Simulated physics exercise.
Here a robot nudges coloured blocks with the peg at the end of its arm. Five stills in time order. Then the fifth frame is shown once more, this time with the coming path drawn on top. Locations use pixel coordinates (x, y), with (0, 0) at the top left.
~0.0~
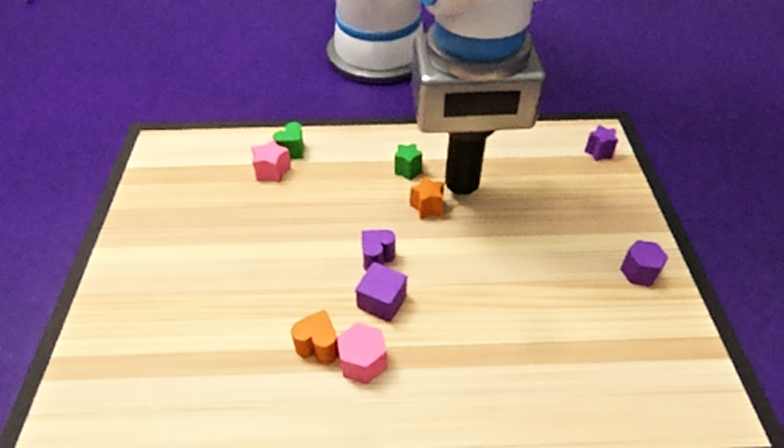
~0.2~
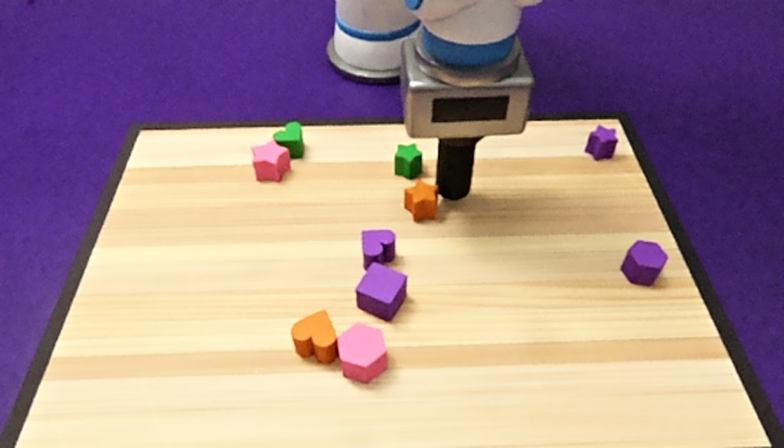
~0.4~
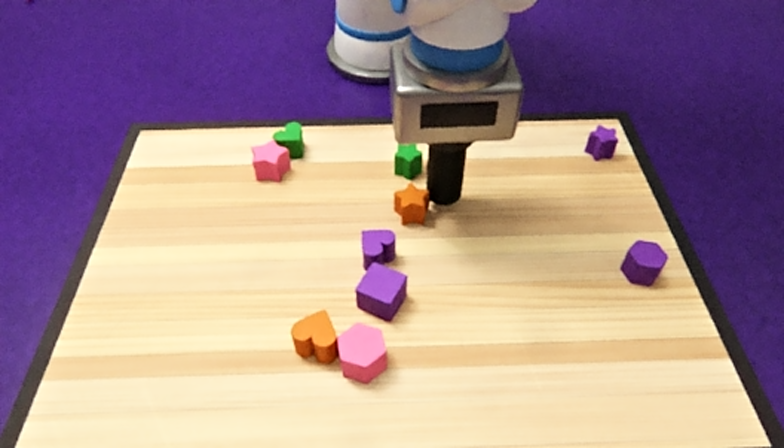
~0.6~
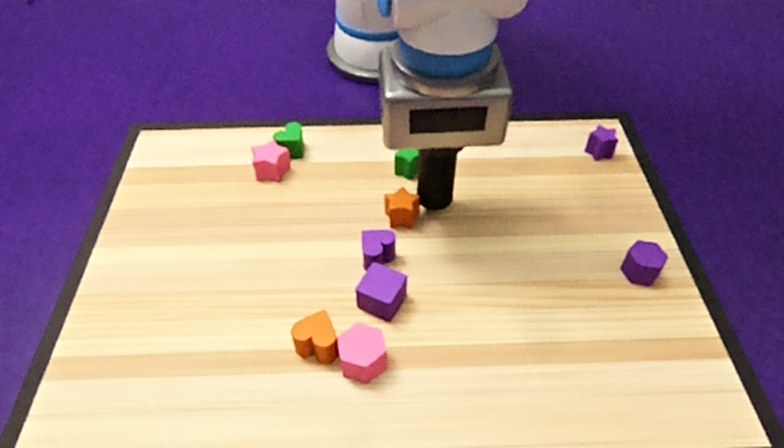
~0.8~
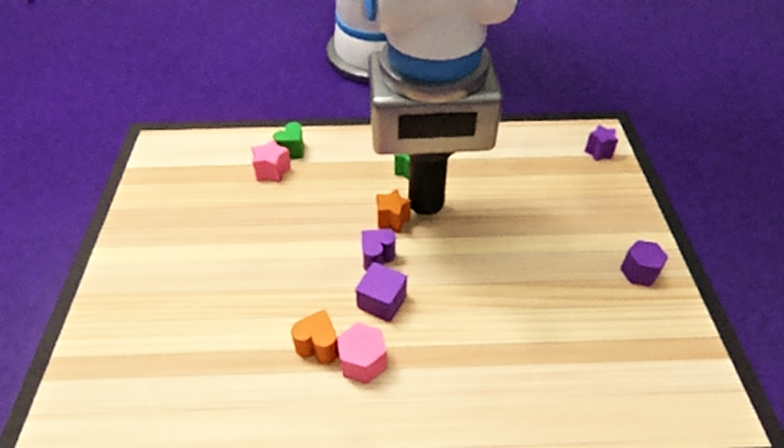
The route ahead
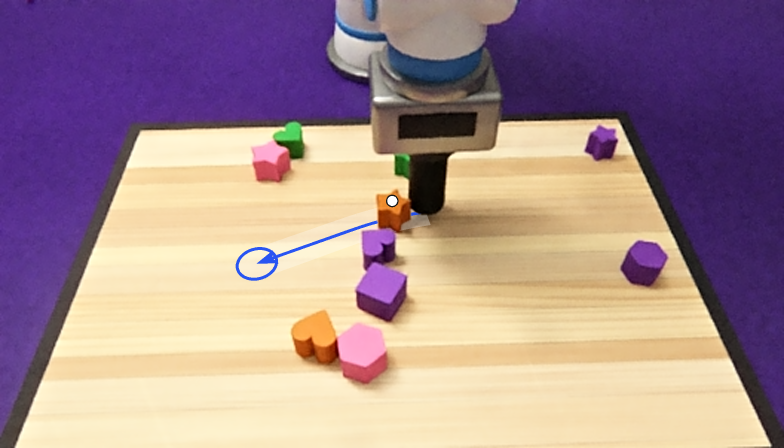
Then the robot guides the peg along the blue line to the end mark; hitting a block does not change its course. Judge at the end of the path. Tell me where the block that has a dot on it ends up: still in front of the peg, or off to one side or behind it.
The peg will still be pushing it.
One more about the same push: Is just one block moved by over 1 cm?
I expect so.
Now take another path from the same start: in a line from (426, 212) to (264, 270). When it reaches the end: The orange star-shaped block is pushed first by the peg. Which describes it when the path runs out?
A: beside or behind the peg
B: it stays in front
Answer: B.
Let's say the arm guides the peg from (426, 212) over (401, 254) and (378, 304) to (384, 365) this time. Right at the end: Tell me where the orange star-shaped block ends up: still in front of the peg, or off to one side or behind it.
It will get left beside or behind the peg.
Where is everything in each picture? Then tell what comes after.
In the first picture, peg tip at (462, 184); block tops, purple heart block at (376, 240); orange star-shaped block at (429, 188).
In the second picture, peg at (453, 189); orange star-shaped block at (423, 191).
In the third picture, peg at (444, 194); orange star-shaped block at (412, 195).
In the fourth picture, peg at (435, 199); orange star-shaped block at (402, 198).
In the fifth picture, peg at (426, 204); purple heart block at (376, 240); orange star-shaped block at (392, 201).
Path on the board, from (426, 212) by way of (370, 224) and (315, 243) to (257, 264); the dot is on the orange star-shaped block.
The first path, step by step. One third of the way, peg at (369, 216); orange star-shaped block at (339, 215), turned 15° clockwise.
Two thirds of the way, peg at (313, 235); orange star-shaped block at (280, 234), turned 15° clockwise.
At the end, peg at (255, 255); purple heart block in place; orange star-shaped block at (218, 255), turned 15° clockwise.
